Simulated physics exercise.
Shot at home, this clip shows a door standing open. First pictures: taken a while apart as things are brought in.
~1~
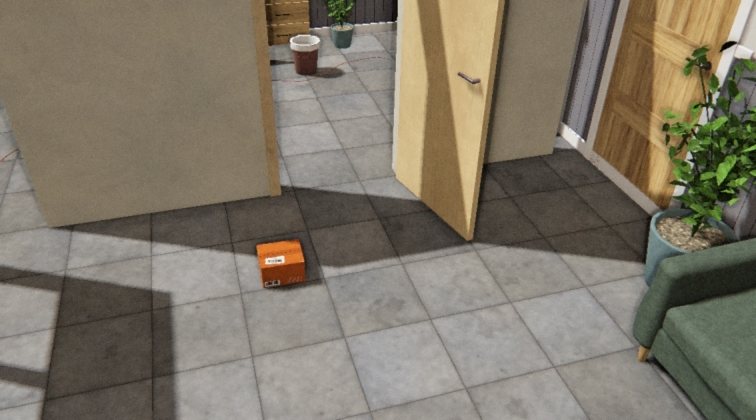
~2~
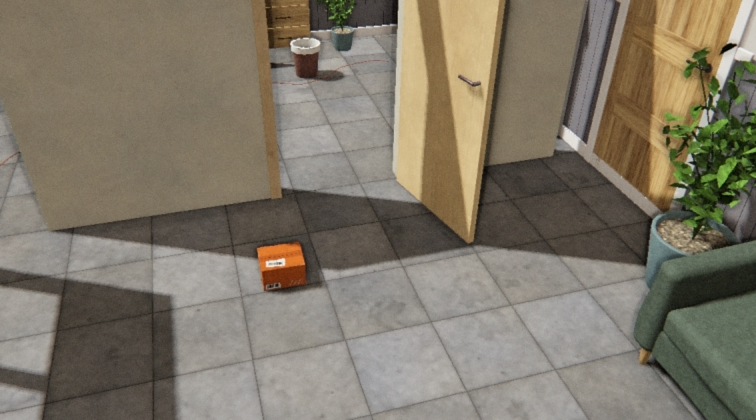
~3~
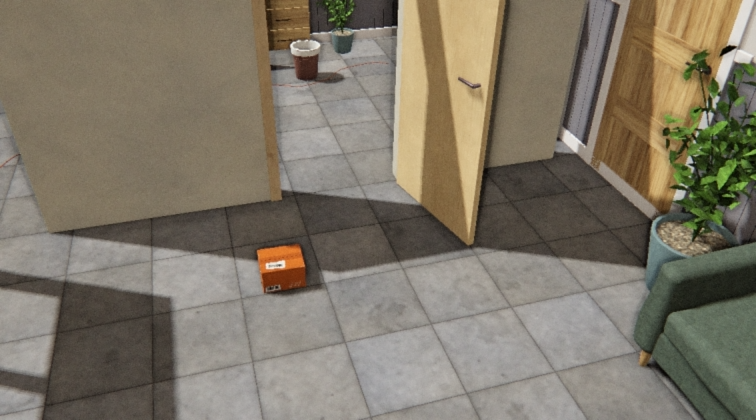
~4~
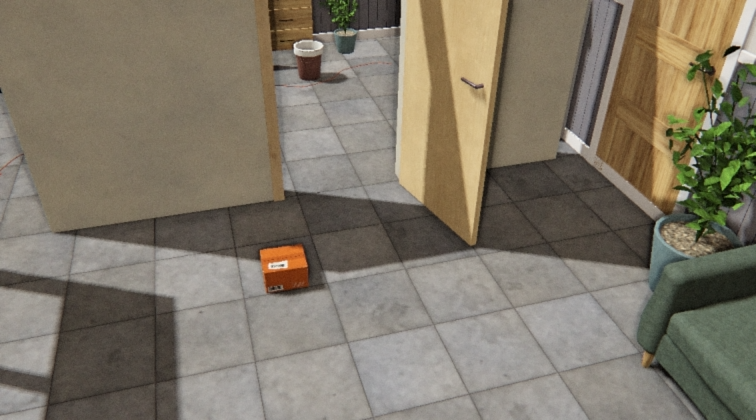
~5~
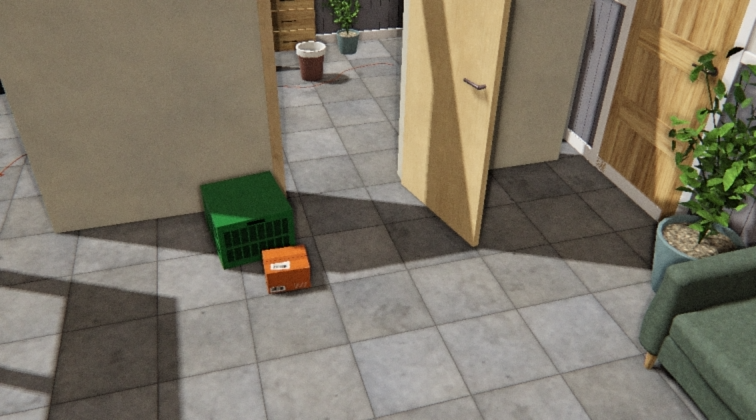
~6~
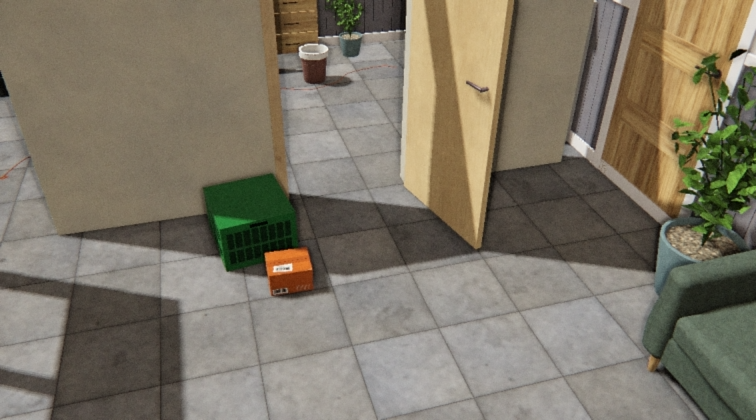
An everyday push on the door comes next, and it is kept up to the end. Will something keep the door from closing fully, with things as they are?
Okay, the door ends up flush with the frame.
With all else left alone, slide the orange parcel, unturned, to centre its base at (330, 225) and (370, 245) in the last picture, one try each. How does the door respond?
Try one: Gets held up; try two: Gets held up.
Then, 0.70 s past the last view, door 82° open.
Then, 1.30 s past the last view, door 48° open.
Then, 1.80 s past the last view, door 19° open.
Finally, door 0° open; both still in place. Final places as the last picture's camera would see them, green chest near (251, 220).
